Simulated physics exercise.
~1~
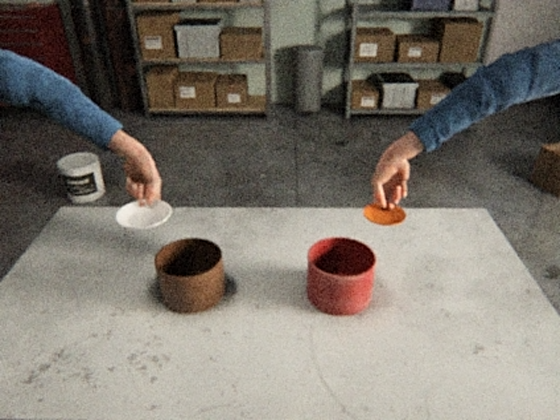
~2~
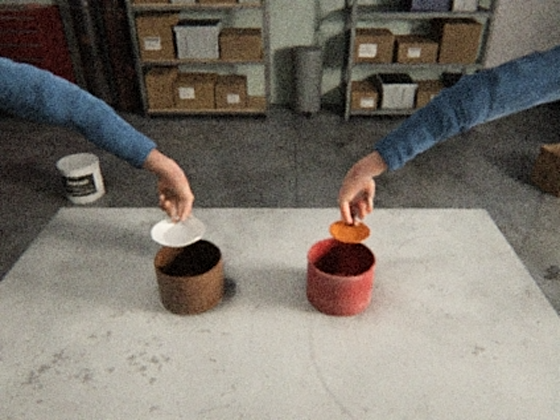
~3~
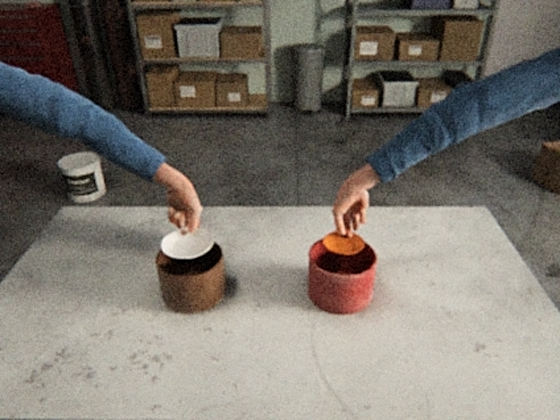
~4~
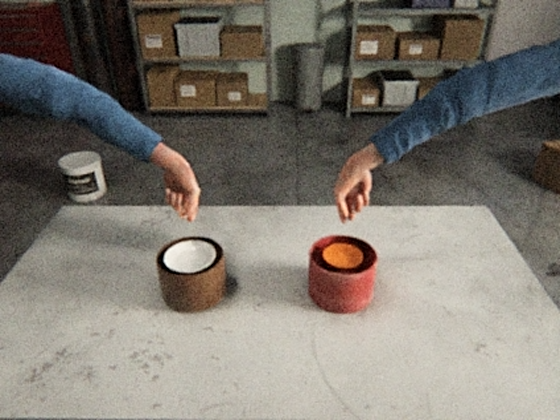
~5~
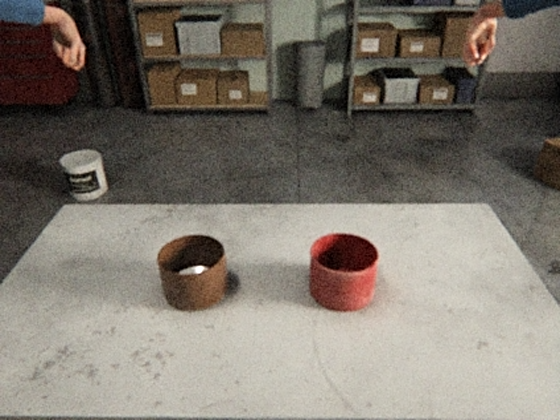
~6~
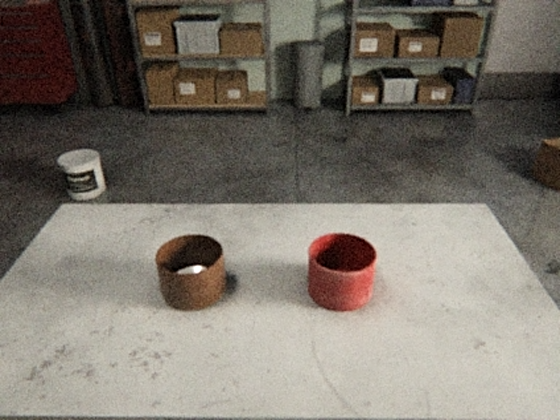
Two hands lower a white saucer and an orange plate, which drop inside the containers.
